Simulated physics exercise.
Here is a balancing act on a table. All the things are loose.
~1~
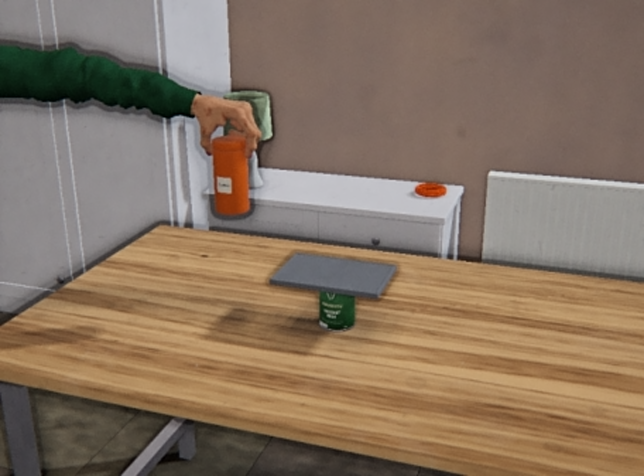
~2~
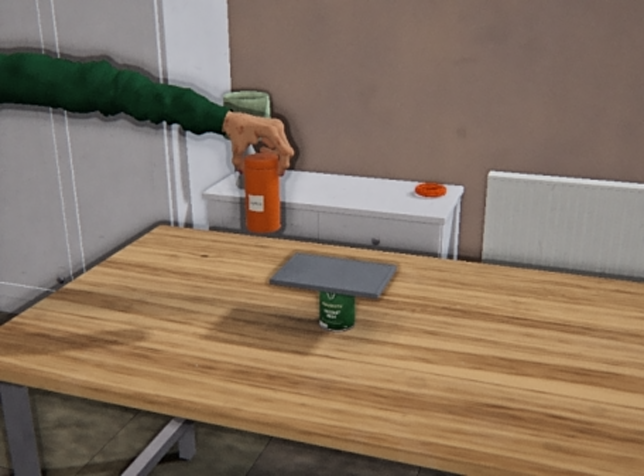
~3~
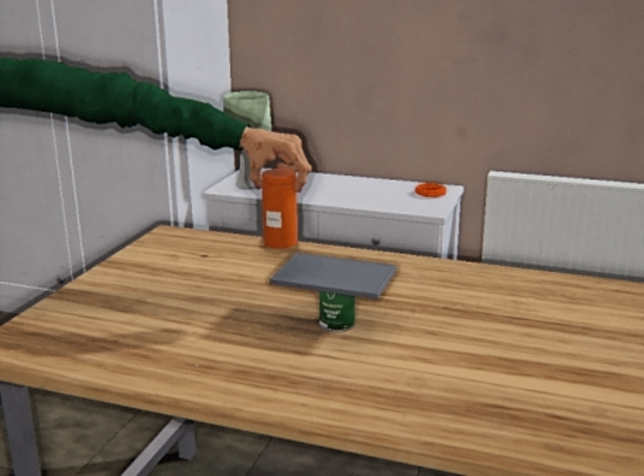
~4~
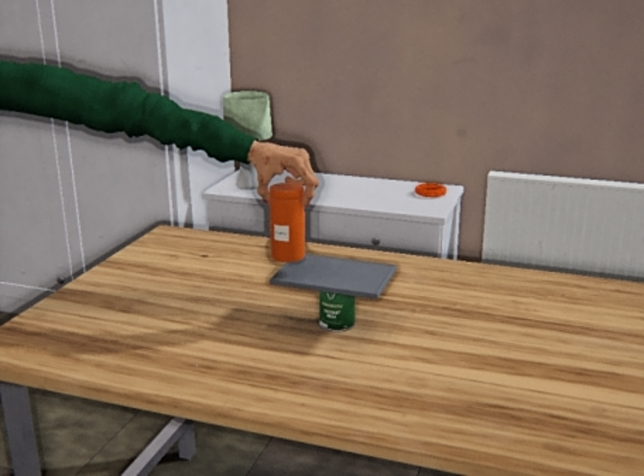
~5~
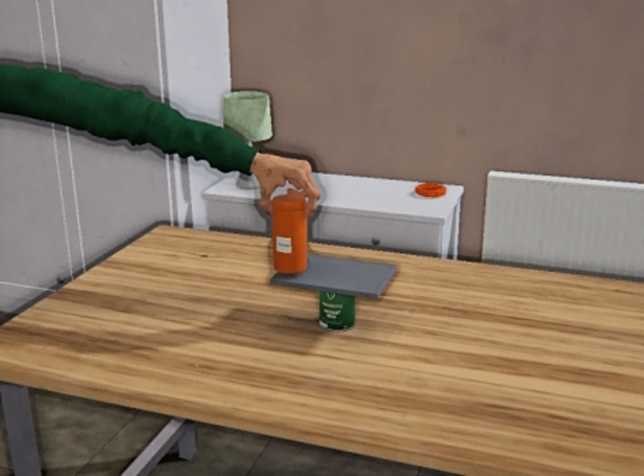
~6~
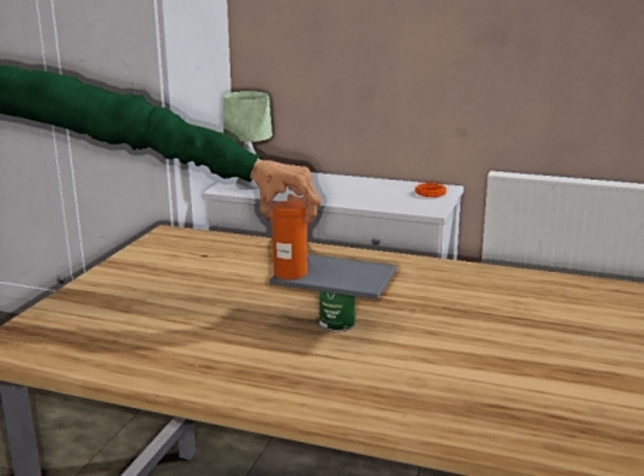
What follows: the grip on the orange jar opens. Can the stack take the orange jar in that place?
The stack loses its balance.
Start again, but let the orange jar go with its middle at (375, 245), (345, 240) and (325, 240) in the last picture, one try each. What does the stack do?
In the first case it loses its balance; in the second case it holds; in the third case it stays up.
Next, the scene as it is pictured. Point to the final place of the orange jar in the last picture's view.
Near (244, 312).
Then, 0.30 s after the last picture, orange jar now fallen; grey lid tipped 35° from how it was.
Then, 0.40 s after the last picture, grey lid tipped 72° from how it was.
Then, 0.50 s after the last picture, grey lid on its side.
Then, 0.70 s after the last picture, grey lid upside down.
At rest, fallen, orange jar and grey lid; green tin in place. Seen from the same camera at the end, orange jar near (244, 312). The stack comes apart.
